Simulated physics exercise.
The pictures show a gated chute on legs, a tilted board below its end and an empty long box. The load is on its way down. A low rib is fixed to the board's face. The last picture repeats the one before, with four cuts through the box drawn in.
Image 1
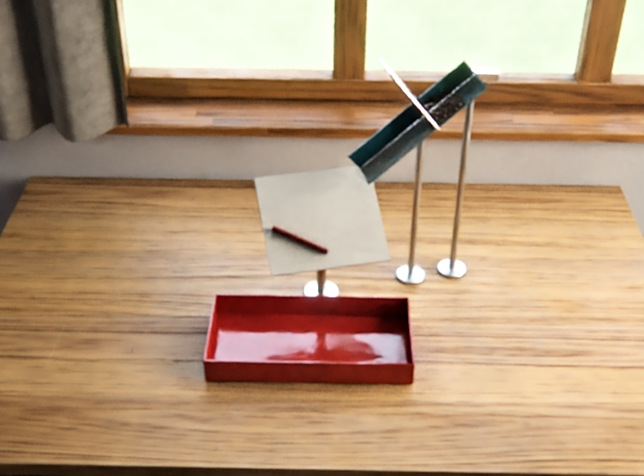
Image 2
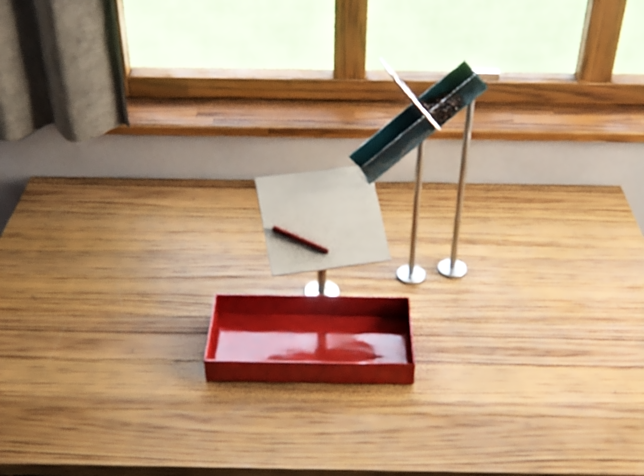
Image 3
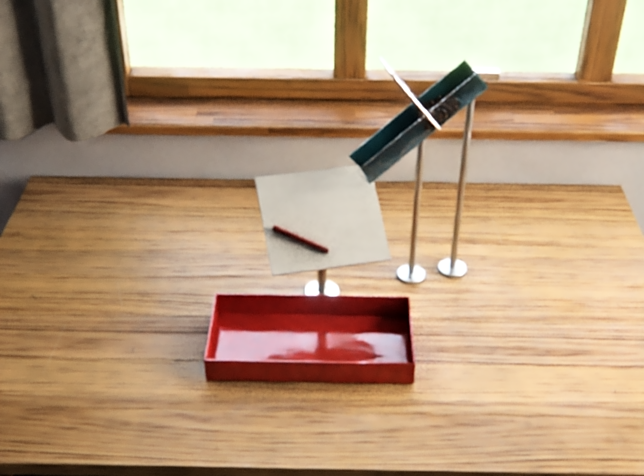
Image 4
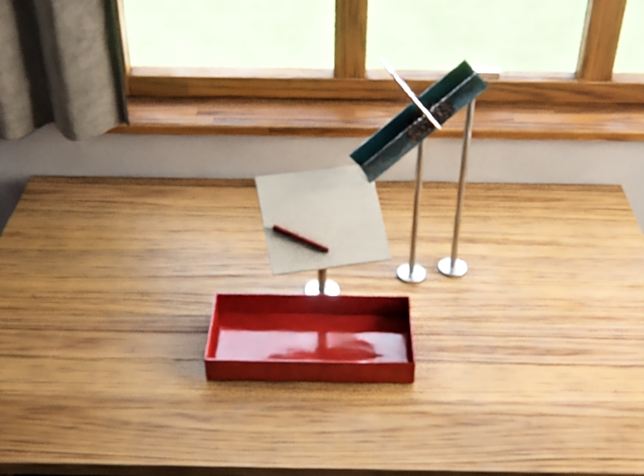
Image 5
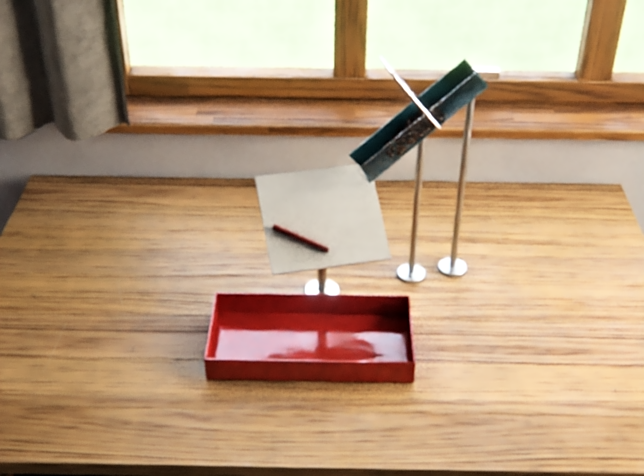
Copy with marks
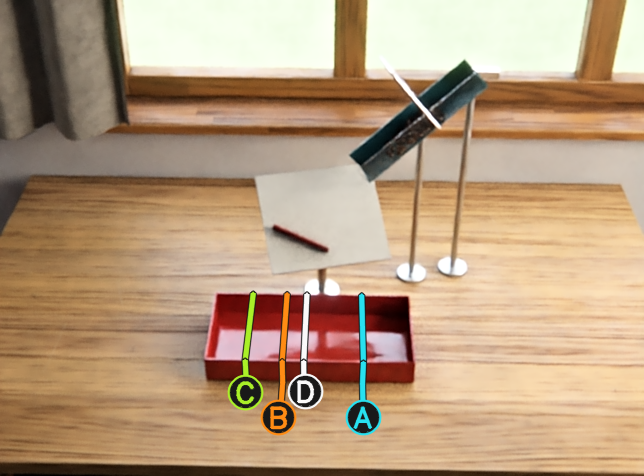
On a wooden table by a window, a dark green chute on thin metal legs slopes down toward a tilted pale board behind an empty red box, as small dark balls slide a short way down the chute.
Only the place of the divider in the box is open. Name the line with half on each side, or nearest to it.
It is A.
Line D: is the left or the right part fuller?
The right side.
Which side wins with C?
More lands on the right.
On the marked copy, line A crosses the front rim at (363, 361); line B crosses the front rim at (282, 360); line C crosses the front rim at (245, 359); line D crosses the front rim at (303, 360).
With A, of what is caught, about half on the left of the divider, about half on the right.
With B, of what is caught, about a quarter on the left of the divider, most on the right.
With C, of what is caught, a small part on the left of the divider, nearly all on the right.
With D, of what is caught, about a quarter on the left of the divider, most on the right.
